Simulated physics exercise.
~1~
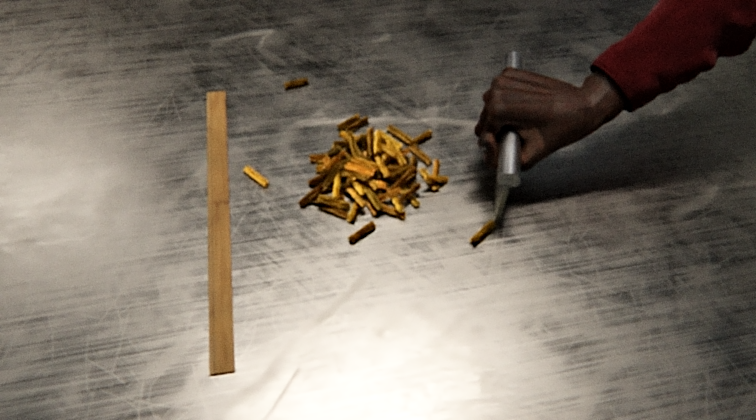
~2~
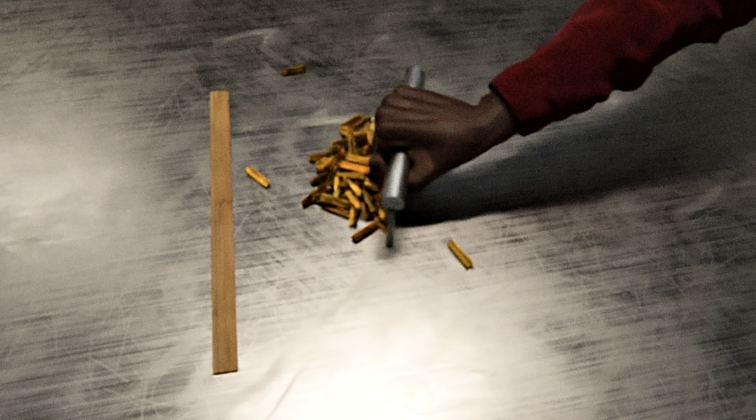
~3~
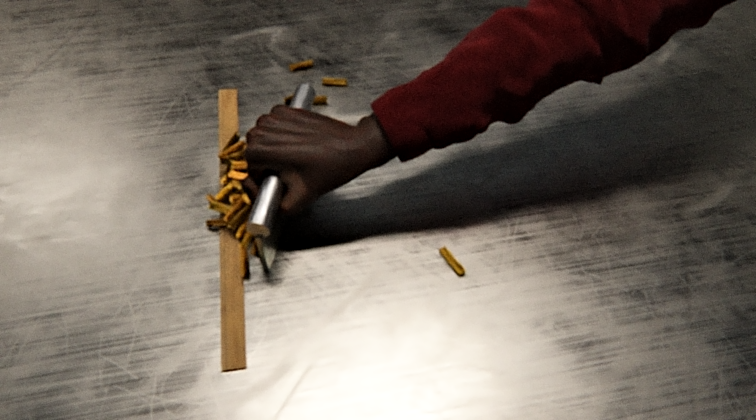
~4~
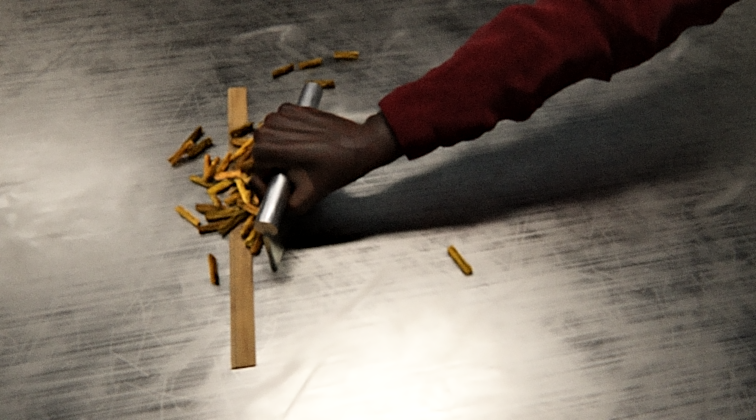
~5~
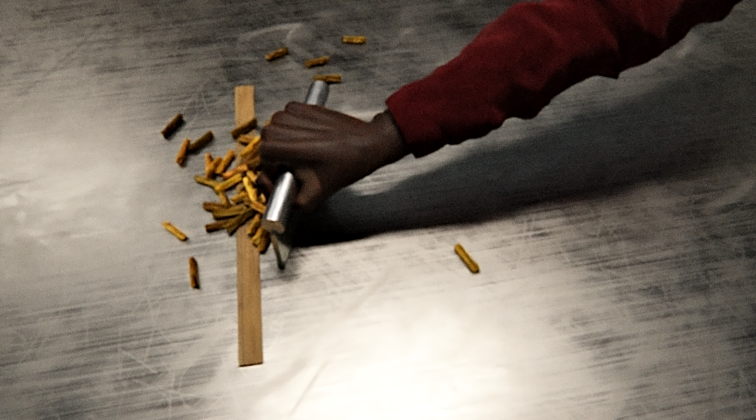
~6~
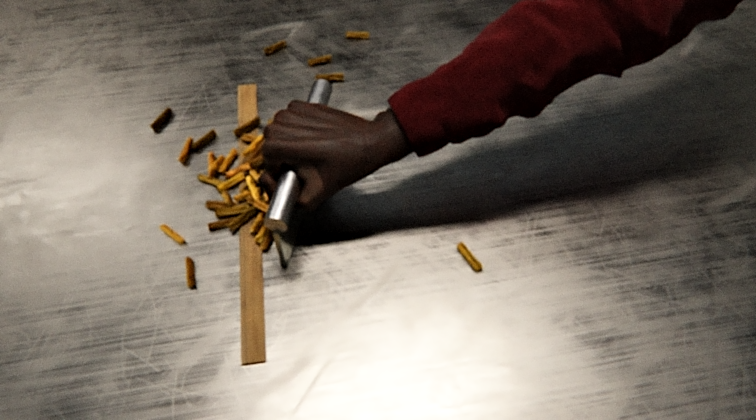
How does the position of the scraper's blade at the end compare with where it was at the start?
At the start the blade was out to the right of the pile, well away from the wooden strip. By the end it was much farther left and slightly lower, resting just to the right of the strip.
A metal scraper, gripped by a hand in a red sleeve, swept left into a pile of short yellow-brown pieces and shoved them against a flat wooden strip, where it stopped with some pieces scattered over and beyond the strip and a few left behind.
